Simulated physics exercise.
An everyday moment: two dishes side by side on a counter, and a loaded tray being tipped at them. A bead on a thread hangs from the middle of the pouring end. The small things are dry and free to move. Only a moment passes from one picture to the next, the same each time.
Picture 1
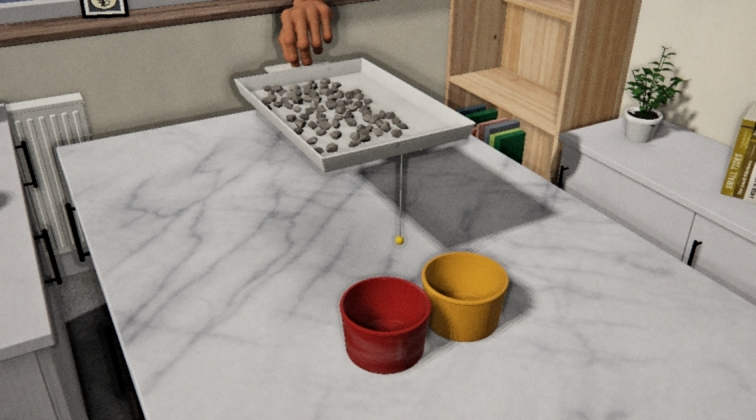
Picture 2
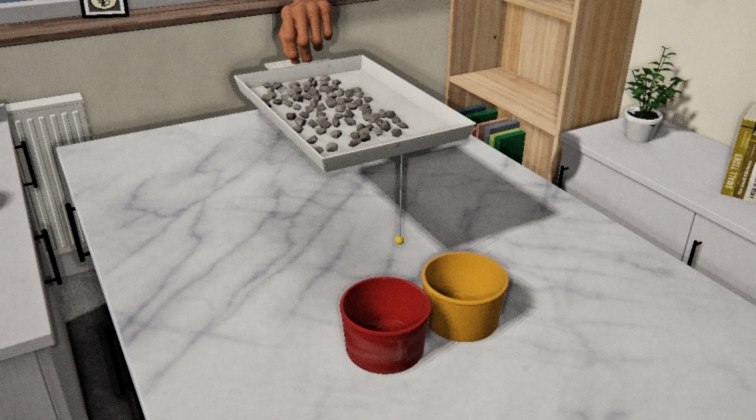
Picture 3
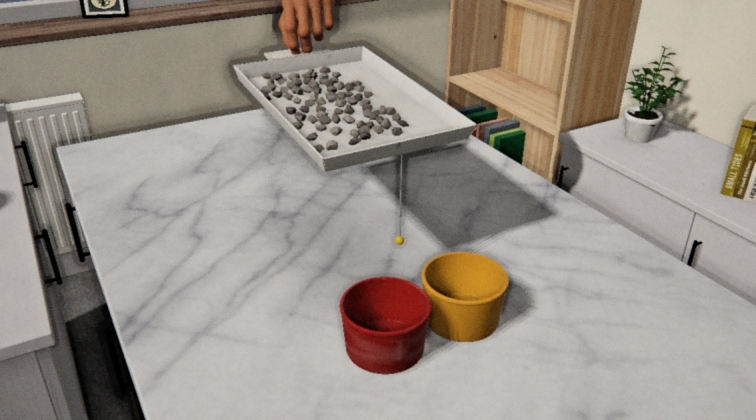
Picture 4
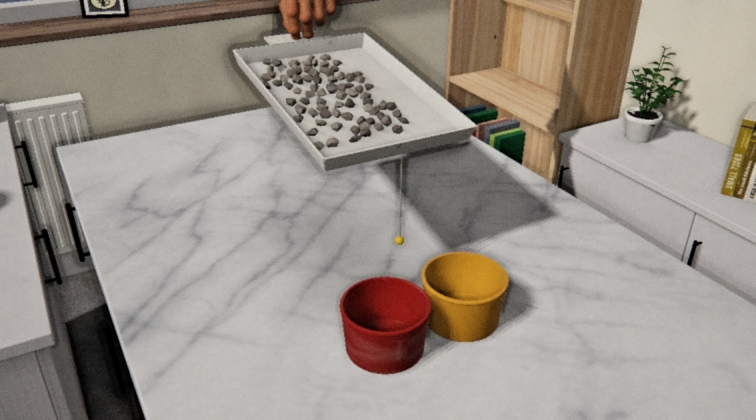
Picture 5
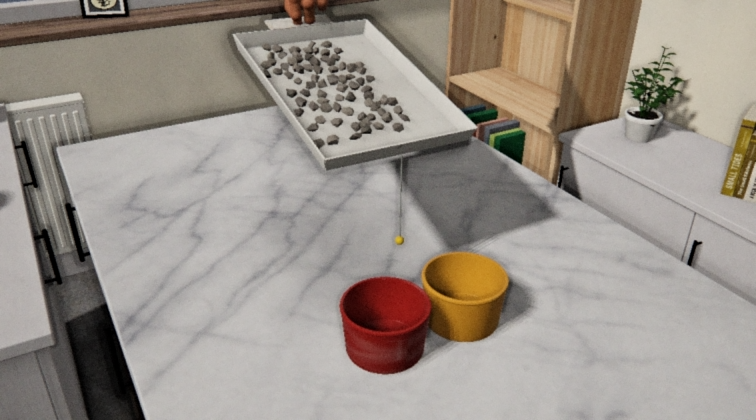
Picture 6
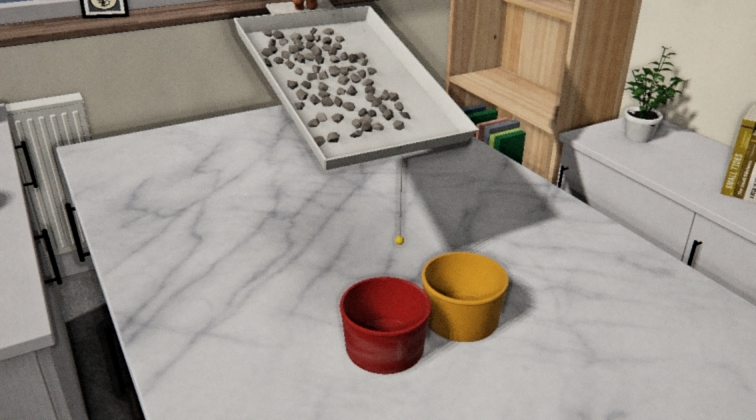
A hand raised the far end of a white tray of gray gravel, tilting it steadily steeper above a marble counter with red and yellow dishes, while the stones stayed mostly in place.
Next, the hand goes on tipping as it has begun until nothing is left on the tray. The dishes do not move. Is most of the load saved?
Caught overall: The larger part.
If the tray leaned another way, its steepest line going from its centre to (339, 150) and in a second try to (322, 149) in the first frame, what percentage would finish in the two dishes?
Near 10 % and 0 %.
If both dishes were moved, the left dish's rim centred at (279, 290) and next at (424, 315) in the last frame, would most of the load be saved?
In turn: Below a half; less than half.
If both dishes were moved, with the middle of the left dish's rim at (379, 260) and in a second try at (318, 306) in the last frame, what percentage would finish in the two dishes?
First some 30, then 40 per cent.
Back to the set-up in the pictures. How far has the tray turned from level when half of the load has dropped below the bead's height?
Around 105° of tilt.
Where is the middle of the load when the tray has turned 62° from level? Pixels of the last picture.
Near (409, 140).
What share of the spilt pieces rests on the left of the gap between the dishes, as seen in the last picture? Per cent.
Some 50 per cent.
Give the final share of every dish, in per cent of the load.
For the left dish some 20 %, for the right dish some 40 %.
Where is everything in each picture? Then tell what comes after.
In the first picture, corners of the pouring end (325, 155) and (469, 122), level; middle of the load (331, 105), bits of gravel; left dish (408, 347); right dish (488, 316); bead on its thread (400, 240).
In the second picture, corners of the pouring end (325, 155) and (469, 122), level; middle of the load (331, 103).
In the third picture, corners of the pouring end (326, 155) and (470, 123), tipped barely, level across its low end; middle of the load (321, 102).
In the fourth picture, corners of the pouring end (326, 155) and (470, 124), tipped a little, level across its low end; middle of the load (322, 93).
In the fifth picture, corners of the pouring end (327, 155) and (471, 126), tipped a little, level across its low end; middle of the load (323, 85).
In the sixth picture, corners of the pouring end (328, 156) and (472, 127), tipped clearly, level across its low end; middle of the load (324, 76), just a few on the move; left dish (408, 347); right dish (488, 316).
Just after the last frame, tray tipped steeply; almost all on the tray; just a few in the air.
A moment on, tray tipped past a quarter turn; roughly a third on the tray; about a tenth in the left dish; roughly a quarter in the right dish; about a tenth outside both; roughly a quarter in the air.
Further on, tray tipped past a quarter turn; roughly a quarter in the left dish; roughly a third in the right dish; roughly a third outside both.
When it is over, tray tipped past a quarter turn; roughly a quarter in the left dish; roughly a third in the right dish; roughly a third outside both.
